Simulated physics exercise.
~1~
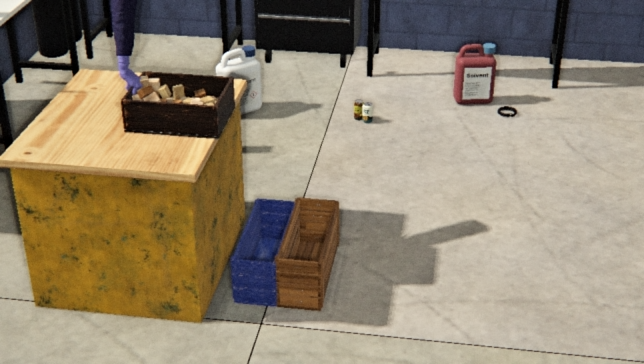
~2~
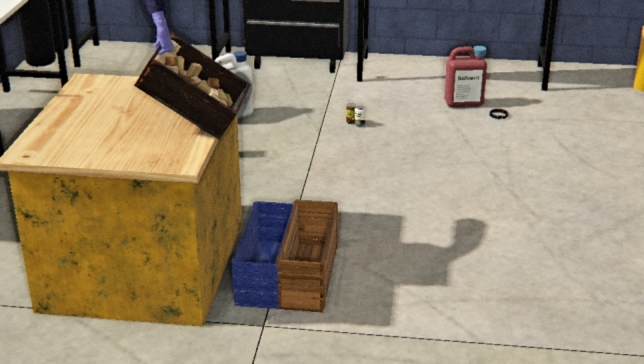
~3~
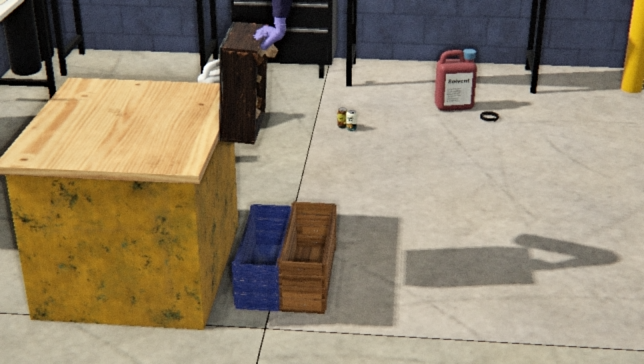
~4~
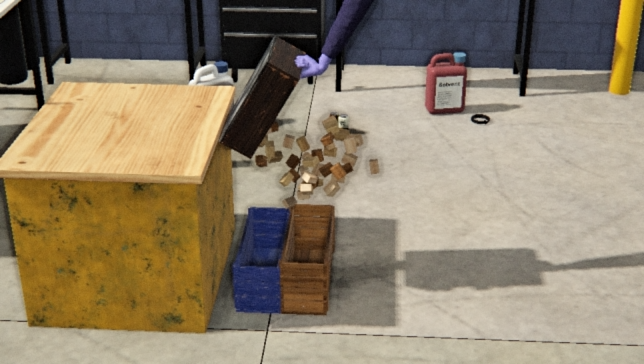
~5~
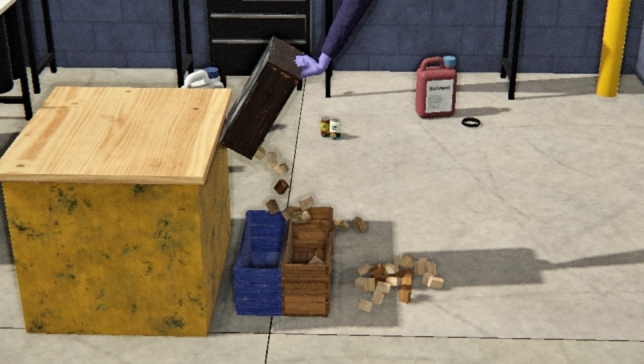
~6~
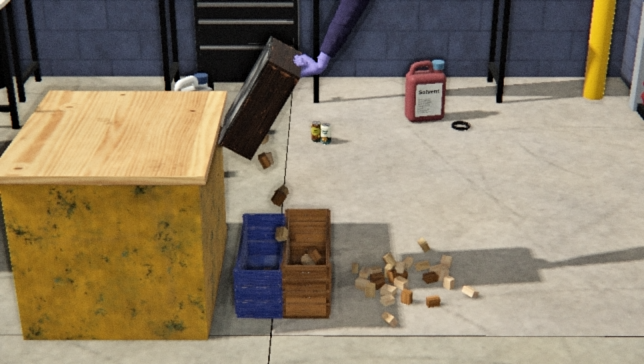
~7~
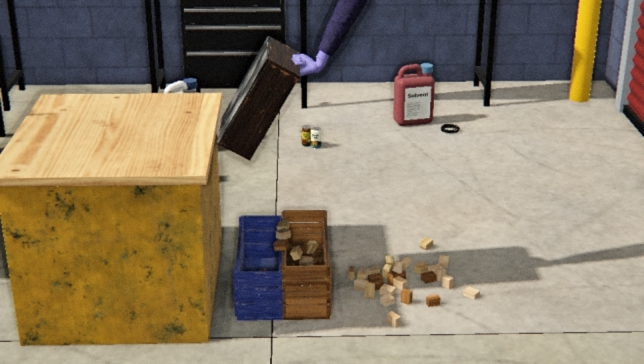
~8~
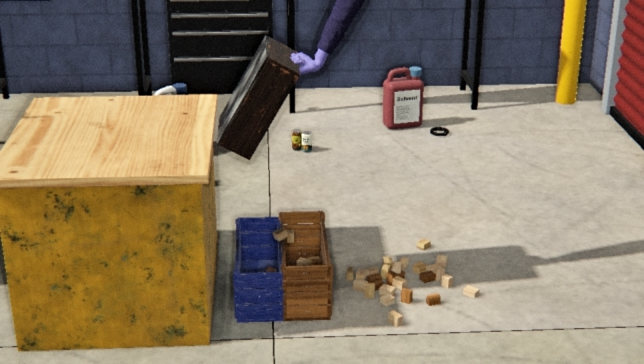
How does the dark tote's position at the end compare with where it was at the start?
At the start the tote sat upright on top of the bench, near its back right corner. By the end it was farther right, just past the bench's right edge, held tipped steeply over by the gloved hand.
A purple-gloved hand tipped a dark tote of wooden blocks over the right edge of a bench, and the blocks tumbled out, leaving many scattered on the floor beyond the wooden trough, others inside it, and few in the blue box.
